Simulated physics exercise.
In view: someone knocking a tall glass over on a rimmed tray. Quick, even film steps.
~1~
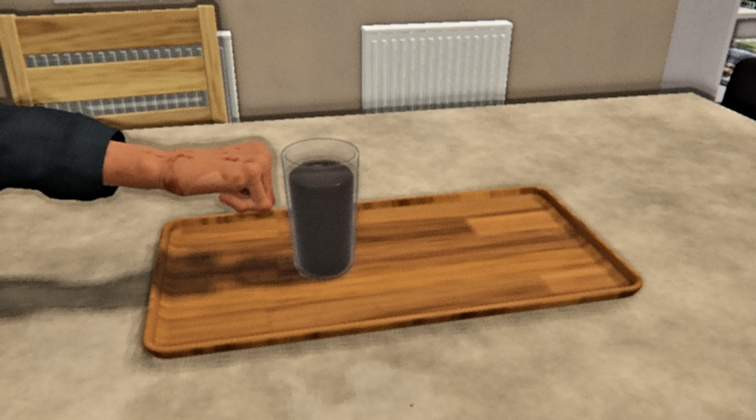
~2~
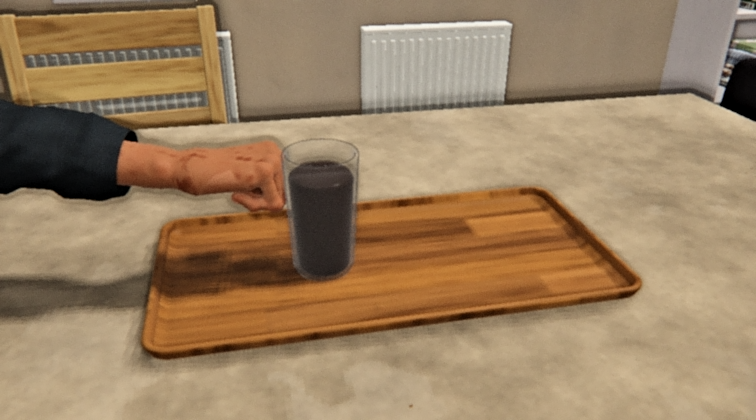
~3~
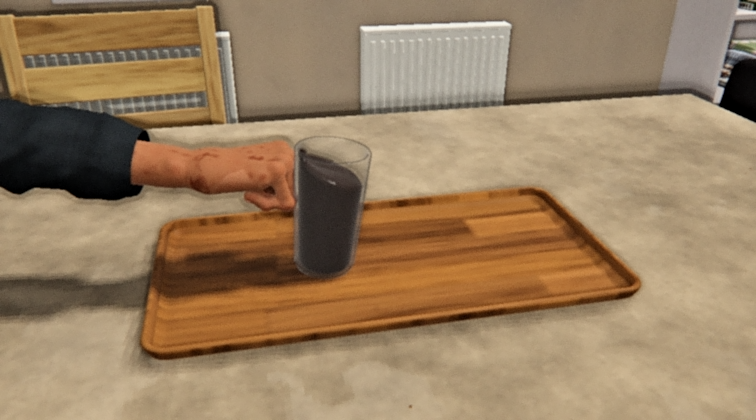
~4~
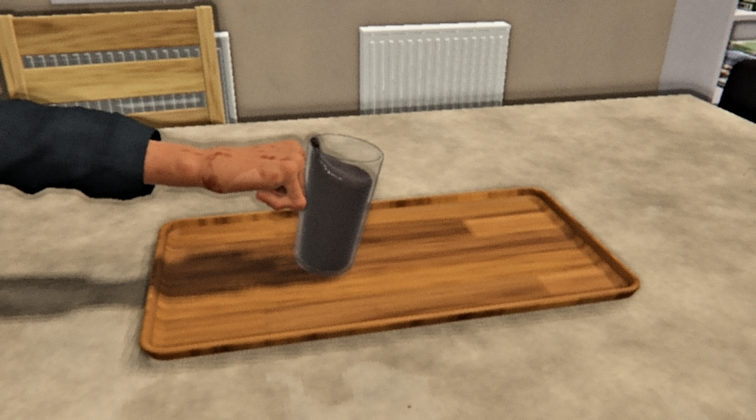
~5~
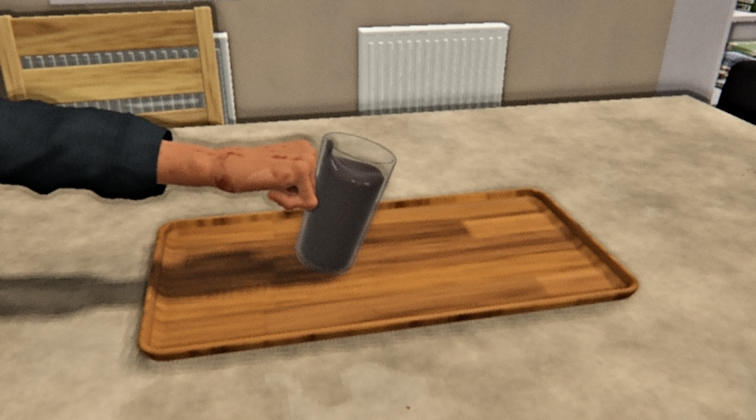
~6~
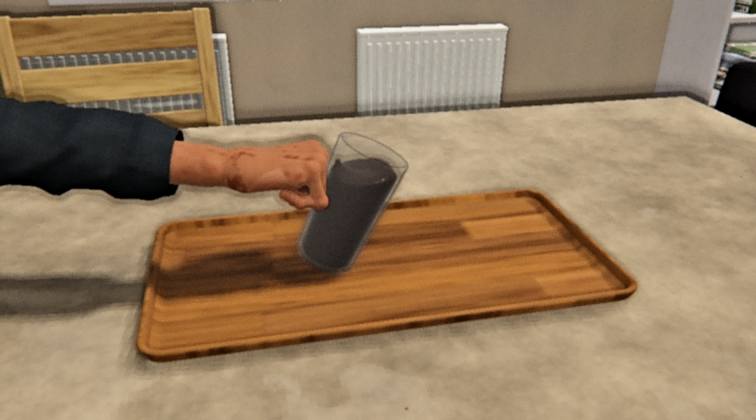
At the start, a tall glass of dark coffee stands upright on a rimmed wooden tray, with a fist just left of it. The hand moves right and pushes against the upper part of the glass, which leans steadily further to the right while the coffee shifts and sloshes inside.
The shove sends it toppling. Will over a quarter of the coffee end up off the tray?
The tray is going to lose more than a quarter of it.
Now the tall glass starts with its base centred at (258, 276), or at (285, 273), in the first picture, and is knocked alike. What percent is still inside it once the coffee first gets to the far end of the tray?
55 %, then 60 %, give or take.
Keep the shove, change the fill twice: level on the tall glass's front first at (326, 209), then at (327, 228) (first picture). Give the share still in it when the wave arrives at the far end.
I'd say roughly 65 in a hundred, and then roughly 60 in a hundred.
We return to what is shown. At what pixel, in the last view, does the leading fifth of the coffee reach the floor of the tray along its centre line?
It lands around (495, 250).
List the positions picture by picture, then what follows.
In the first frame, it leans 0°; its right rim is at (356, 151); the coffee meets the walls at (288, 173) and (352, 168); the tray's far rim is at (587, 230); the tray is clear ahead.
In the second frame, it leans 0°; its right rim is at (356, 152); the coffee meets the walls at (287, 174) and (351, 169).
In the third frame, it leans 6°; its right rim is at (368, 152); the coffee meets the walls at (299, 153) and (358, 175).
In the fourth frame, it leans 12°; its right rim is at (381, 154); the coffee meets the walls at (311, 141) and (370, 173).
In the fifth frame, it leans 18°; its right rim is at (393, 158); the coffee meets the walls at (318, 174) and (383, 170).
In the sixth frame, it leans 25°; its right rim is at (404, 163); the coffee meets the walls at (322, 186) and (392, 164).
A moment on, the tall glass is falling and 99 per cent is in the glass, 0 on the tray and 1 above or beyond its rim.
Next, the tall glass lies on its side and 69 per cent is in the glass, 13 on the tray and 18 above or beyond its rim.
Then the tall glass lies on its side and 40 per cent is in the glass, 35 on the tray and 25 above or beyond its rim.
Later the tall glass lies on its side and 21 per cent is in the glass, 29 on the tray and 50 above or beyond its rim.
In the end 50 per cent is held by tray and glass, 50 is off the tray.
